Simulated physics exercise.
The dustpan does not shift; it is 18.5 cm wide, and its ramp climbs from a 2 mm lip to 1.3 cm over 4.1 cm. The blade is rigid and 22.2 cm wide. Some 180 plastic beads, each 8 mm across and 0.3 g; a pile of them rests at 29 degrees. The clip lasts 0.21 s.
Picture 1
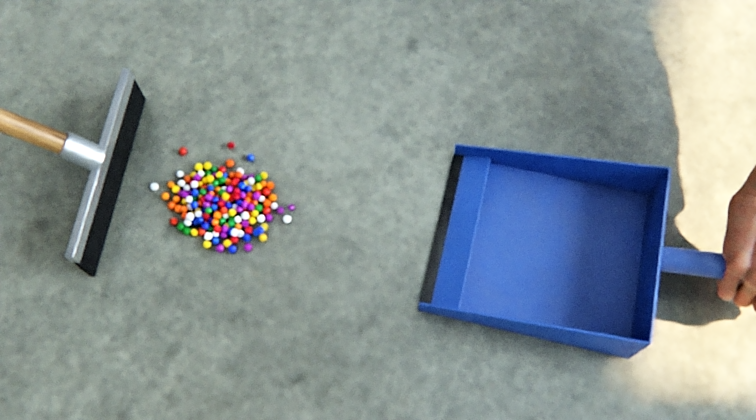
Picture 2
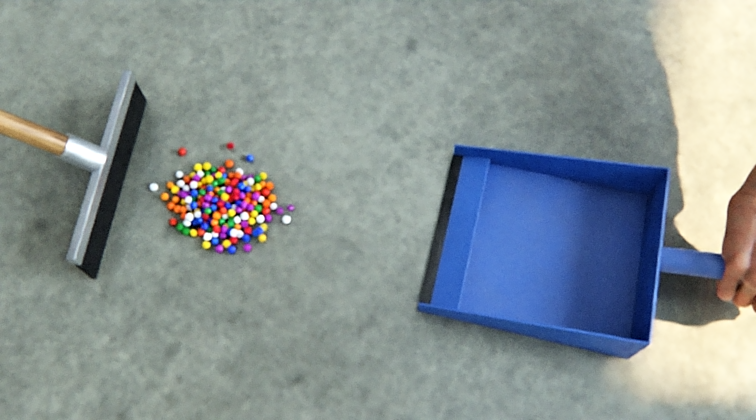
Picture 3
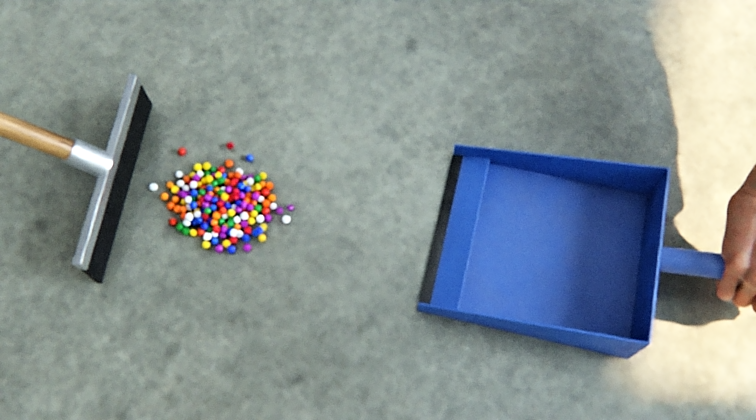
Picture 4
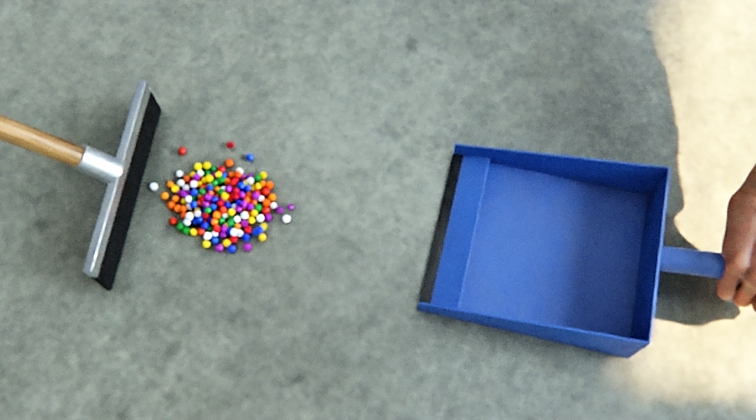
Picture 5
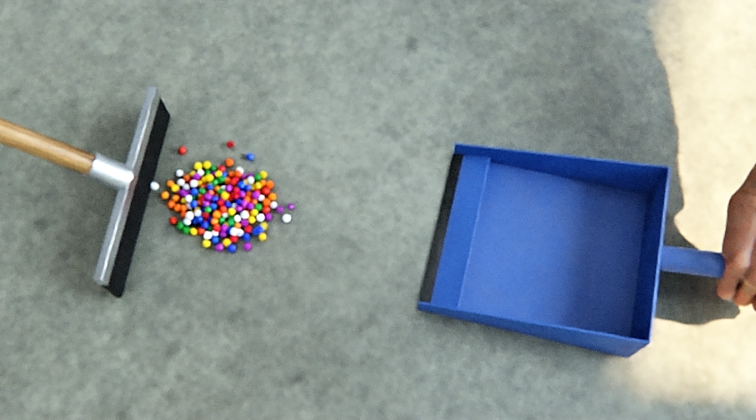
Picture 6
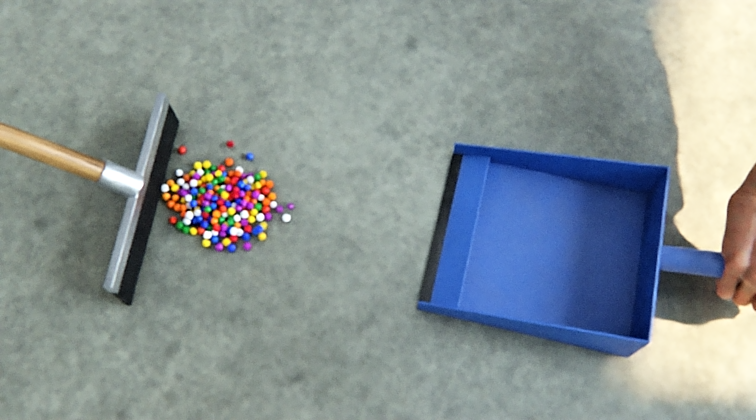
A hand held a blue dustpan still on the gray floor at the right, while a wooden-handled squeegee slid slowly rightward from the left until its black blade reached the edge of a colorful bead pile.
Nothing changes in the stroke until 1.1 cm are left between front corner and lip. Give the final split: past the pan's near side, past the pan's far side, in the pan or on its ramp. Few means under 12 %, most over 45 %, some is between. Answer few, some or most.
Near side some, far side few, pan few.
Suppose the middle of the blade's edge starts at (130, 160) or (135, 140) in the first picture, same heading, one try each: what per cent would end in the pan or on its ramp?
About 0 and 5 per cent.
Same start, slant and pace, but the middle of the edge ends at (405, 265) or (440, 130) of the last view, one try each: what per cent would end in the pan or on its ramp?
About 20 and 20 per cent.
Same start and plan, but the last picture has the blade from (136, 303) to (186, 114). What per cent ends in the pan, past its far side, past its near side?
Pan 5, far 5, near 30.
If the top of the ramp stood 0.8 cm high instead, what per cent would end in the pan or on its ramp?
Then about 0 per cent.
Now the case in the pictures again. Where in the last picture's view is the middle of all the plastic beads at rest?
Around (404, 254).
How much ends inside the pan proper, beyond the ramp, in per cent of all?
About 0 per cent.
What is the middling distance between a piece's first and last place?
About 18 cm.
Then, 0.42 s after the last picture, middle of the blade 17 cm from the lip; 0 % over the lip, far side 0 %, near side 15 %.
Then, 0.70 s after the last picture, middle of the blade 8 cm from the lip; 0 % over the lip, far side 0 %, near side 25 %.
Then, 1.08 s after the last picture, middle of the blade 2 cm from the lip; 0 % over the lip, far side 0 %, near side 30 %.
In the end, near side 30 %, far side 0 %, pan 0 %, in front of the lip or behind the blade 70 %.
